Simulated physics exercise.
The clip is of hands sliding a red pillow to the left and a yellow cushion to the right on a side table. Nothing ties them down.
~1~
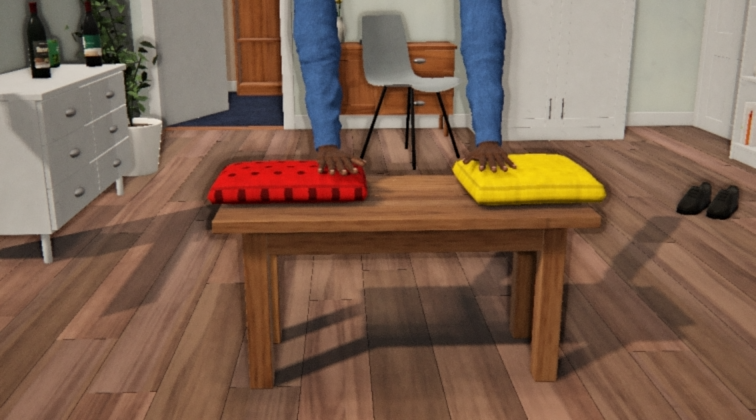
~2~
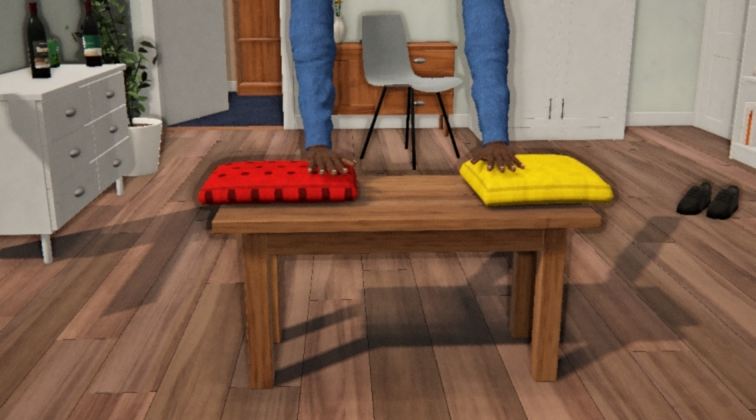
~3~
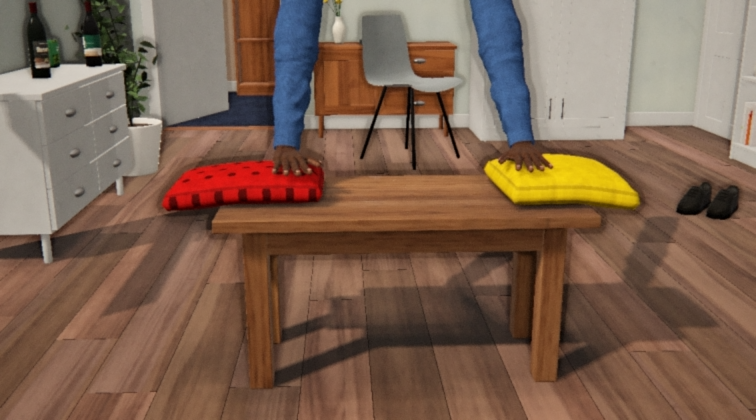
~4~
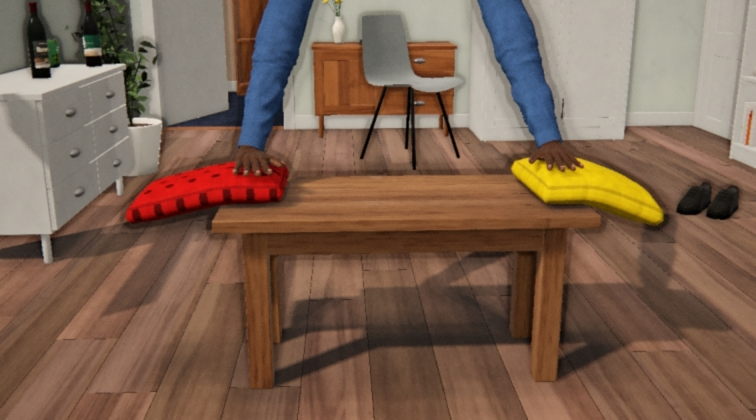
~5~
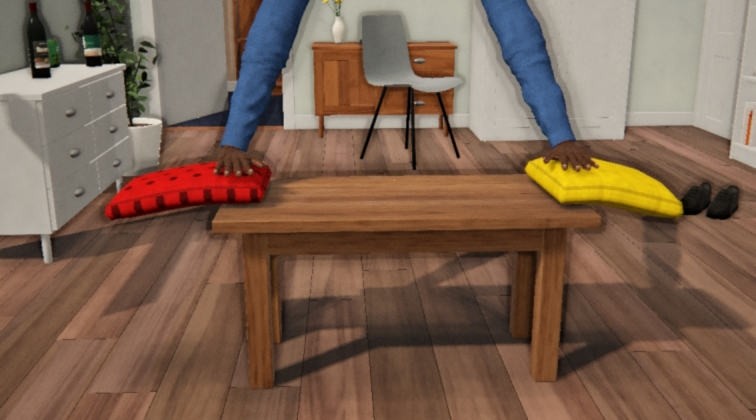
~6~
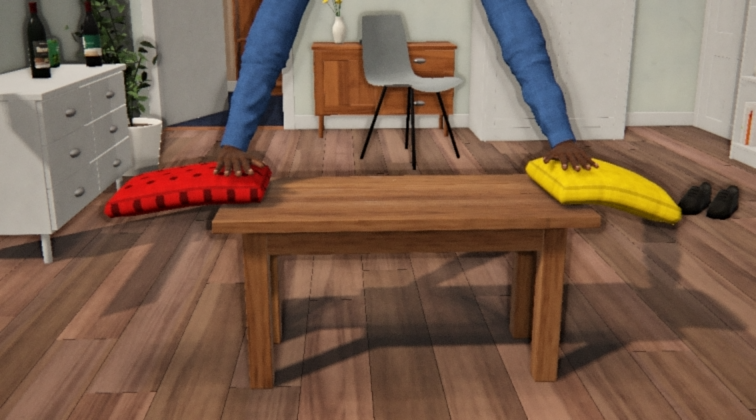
In a wood-floored room, two hands rest on a red pillow and a yellow cushion on a small wooden table. The hands slide them apart, the red one left and the yellow one right, until both hang well past the table's ends, drooping, with the hands still on them.
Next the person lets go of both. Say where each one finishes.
As it turns out, the red pillow tips over and falls, the yellow cushion goes down.
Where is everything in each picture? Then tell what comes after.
In the first picture, pillow tip (215, 191); cushion tip (591, 186).
In the second picture, pillow tip (206, 191); cushion tip (598, 188).
In the third picture, pillow tip (172, 198); cushion tip (624, 194).
In the fourth picture, pillow tip (136, 211); cushion tip (647, 210).
In the fifth picture, pillow tip (116, 207); cushion tip (665, 203).
In the sixth picture, pillow tip (116, 205), well over half past the edge; cushion tip (664, 209), well over half past the edge.
Then, 0.30 s later than the last view, pillow falling near (191, 236); cushion falling near (597, 223).
Then, 0.58 s later than the last view, pillow falling near (126, 284); cushion on the floor near (604, 330).
Finally, pillow on the floor near (75, 342); cushion on the floor near (630, 337). The red pillow goes down and the yellow cushion slumps off the end.
